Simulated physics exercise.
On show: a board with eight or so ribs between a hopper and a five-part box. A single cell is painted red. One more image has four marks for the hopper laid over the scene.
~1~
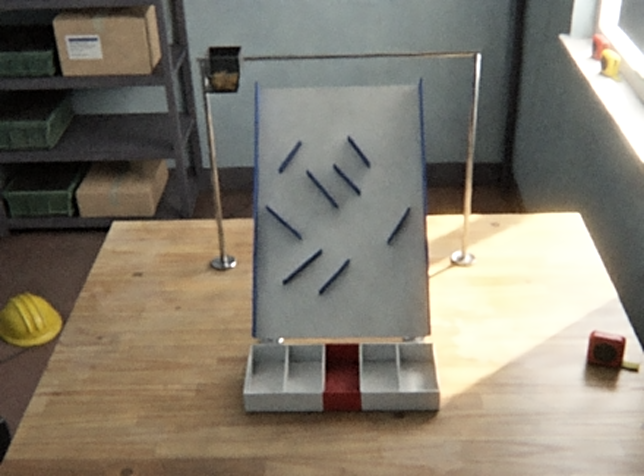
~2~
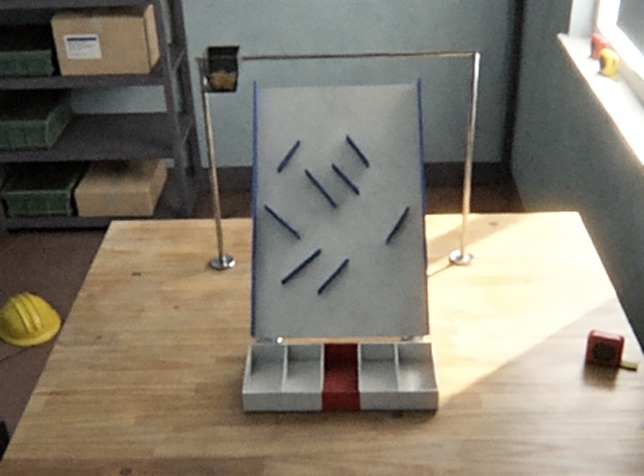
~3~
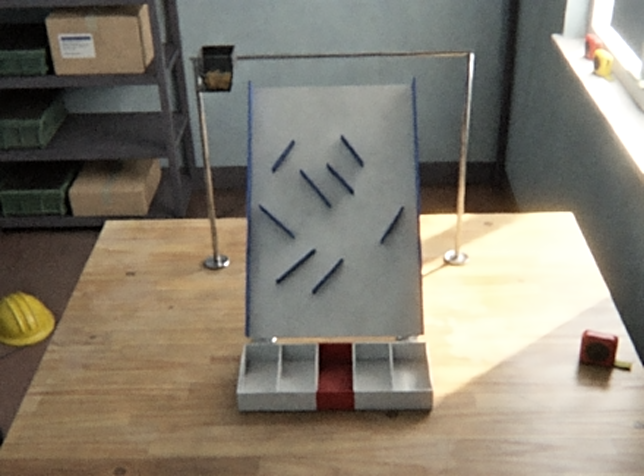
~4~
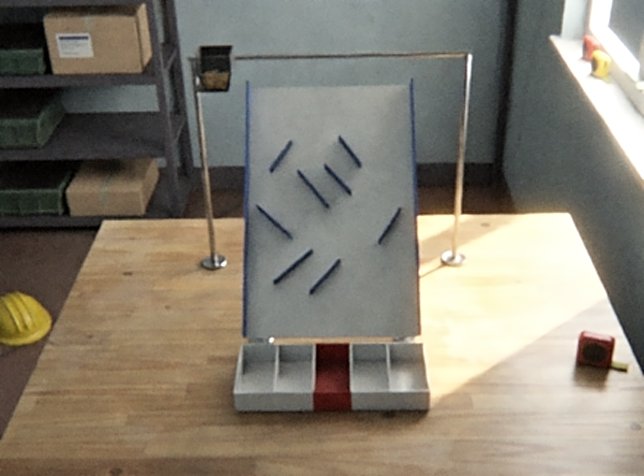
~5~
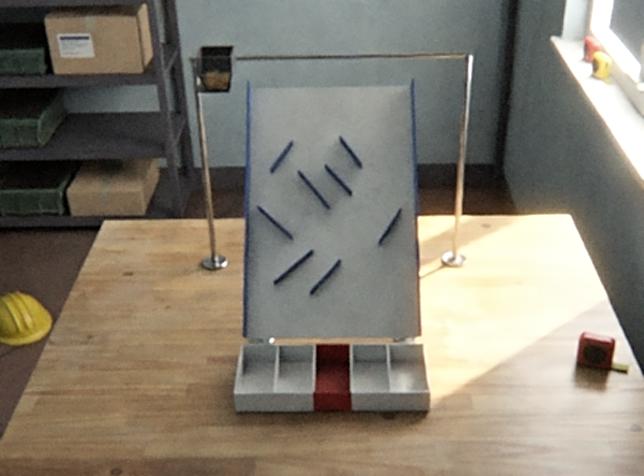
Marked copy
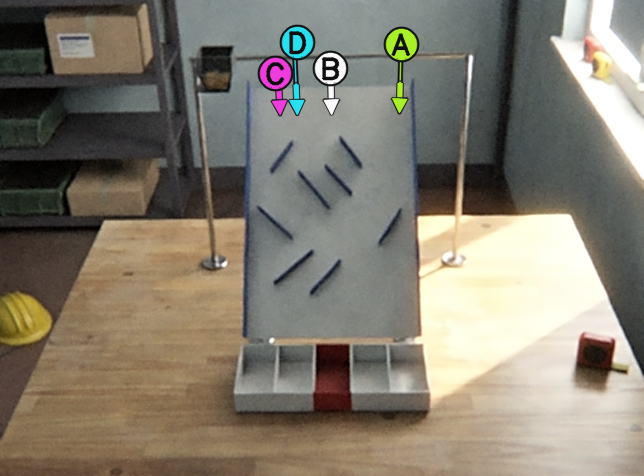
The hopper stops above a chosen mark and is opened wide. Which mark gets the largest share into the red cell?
A.
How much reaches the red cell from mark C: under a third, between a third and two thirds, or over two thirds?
Mark C gives under a third.
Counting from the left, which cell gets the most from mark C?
The first from the left.
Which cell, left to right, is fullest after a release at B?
The fourth.
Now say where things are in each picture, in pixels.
The first picture shows hopper at (226, 80), dried chickpeas, door shut.
The second picture shows ribs (277, 169) to (299, 140), (347, 135) to (369, 164), (305, 169) to (336, 205).
The third picture shows ribs (327, 163) to (353, 191), (259, 205) to (294, 235), (381, 241) to (403, 206).
The fourth picture shows ribs (273, 282) to (312, 249), (310, 291) to (340, 259).
The fifth picture shows red cell at (332, 400), number 3 of 5 from the left.
On the marked copy, mark A meets the board at (399, 107); mark B meets the board at (331, 109); mark C meets the board at (279, 109); mark D meets the board at (297, 109).
If A is chosen, about a third in the red cell, about two thirds in other cells, a stray few outside the box.
If B is chosen, a small part in the red cell, most in other cells.
If C is chosen, none in the red cell, all in other cells.
If D is chosen, none in the red cell, nearly all in other cells, a stray few outside the box.
